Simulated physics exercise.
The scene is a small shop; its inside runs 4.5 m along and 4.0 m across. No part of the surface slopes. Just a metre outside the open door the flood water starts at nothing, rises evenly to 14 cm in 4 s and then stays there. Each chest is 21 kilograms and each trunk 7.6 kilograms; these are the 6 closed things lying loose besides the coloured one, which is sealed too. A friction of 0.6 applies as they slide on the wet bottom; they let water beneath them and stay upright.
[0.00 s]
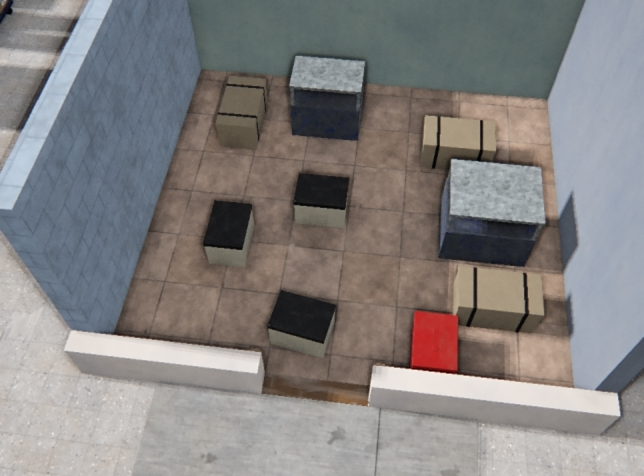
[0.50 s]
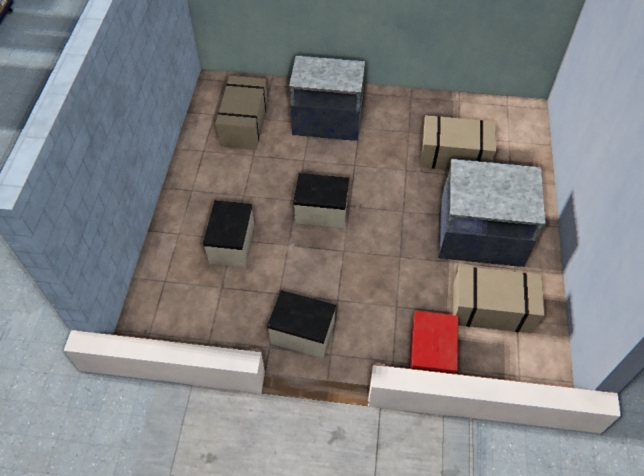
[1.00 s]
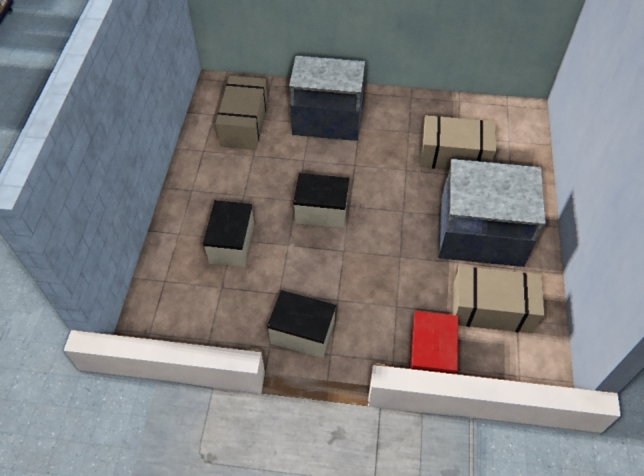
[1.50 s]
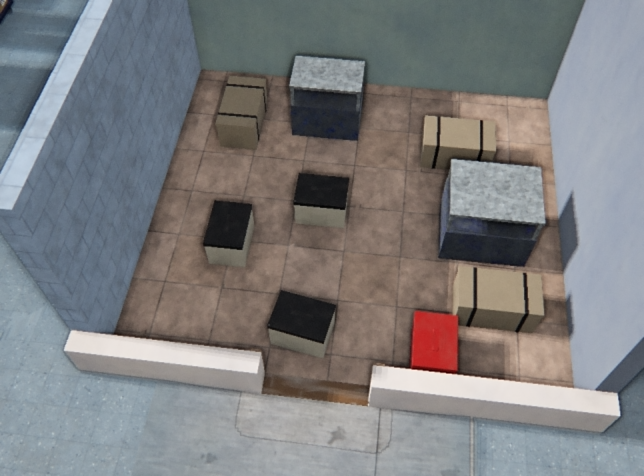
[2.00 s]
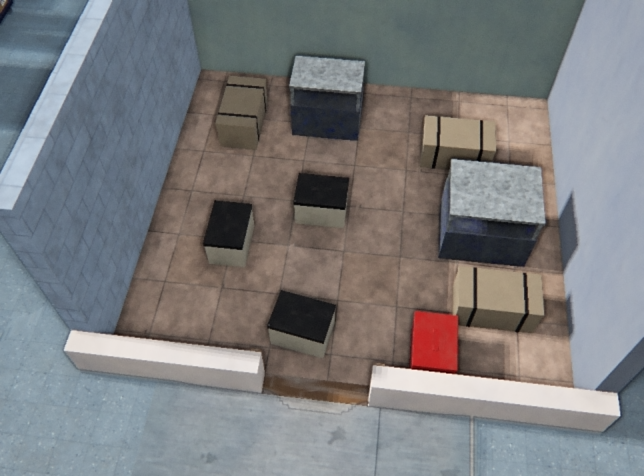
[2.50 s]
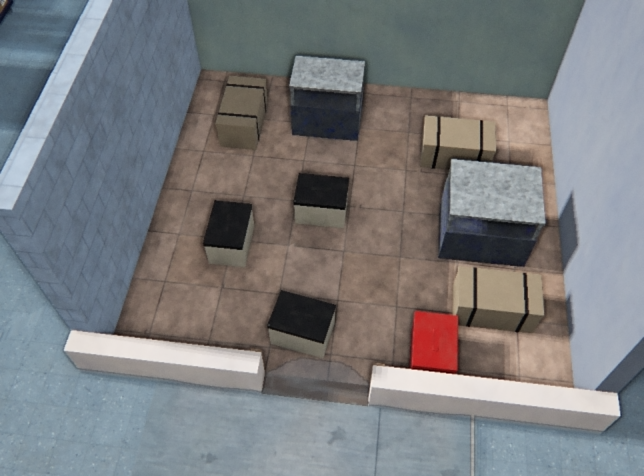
A small shop with a brown tiled floor, blue-grey side walls and a green back wall is seen from high above its open front. Black-topped boxes stand left and centre, strapped tan boxes and speckled-topped dark counters sit farther back and right, and a red chest rests near the front right. Outside, a bluish wet sheen spreads over the pale paving and reaches the doorway gap, while the objects and camera stay still.
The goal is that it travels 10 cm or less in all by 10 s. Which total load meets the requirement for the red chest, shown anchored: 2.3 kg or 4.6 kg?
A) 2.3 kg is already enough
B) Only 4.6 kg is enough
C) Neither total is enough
Answer: C.
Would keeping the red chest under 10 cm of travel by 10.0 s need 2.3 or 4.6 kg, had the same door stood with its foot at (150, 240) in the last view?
The answer is that neither mass suffices.
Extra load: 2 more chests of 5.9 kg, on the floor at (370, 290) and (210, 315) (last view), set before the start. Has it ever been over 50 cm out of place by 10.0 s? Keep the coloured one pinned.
The first comes out above the threshold, the second above the threshold.
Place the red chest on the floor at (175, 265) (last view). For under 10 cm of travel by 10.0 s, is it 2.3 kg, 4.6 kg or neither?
Outcome - failure with both.
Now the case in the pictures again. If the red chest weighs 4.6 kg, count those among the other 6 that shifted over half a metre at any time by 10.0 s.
Total: 1.
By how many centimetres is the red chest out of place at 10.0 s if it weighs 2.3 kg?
About 40 cm.
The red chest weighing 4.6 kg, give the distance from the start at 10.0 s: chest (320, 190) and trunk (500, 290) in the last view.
First 0 cm, then 50 cm.
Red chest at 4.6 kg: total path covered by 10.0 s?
Close to 40 cm, all told.
After 3.5 s the red chest would be 0 cm from its start with 2.3 kg and 0 cm from its start with 4.6 kg; 0 cm of water round it then.
After 4.5 s the red chest would be 7 cm from its start with 2.3 kg and 4 cm from its start with 4.6 kg; 2 cm of water round it then.
After 7.0 s the red chest would be 53 cm from its start with 2.3 kg and 21 cm from its start with 4.6 kg; 2 cm of water round it then.
After 10.0 s the red chest would be 38 cm from its start with 2.3 kg and 30 cm from its start with 4.6 kg; 4 cm of water round it then.
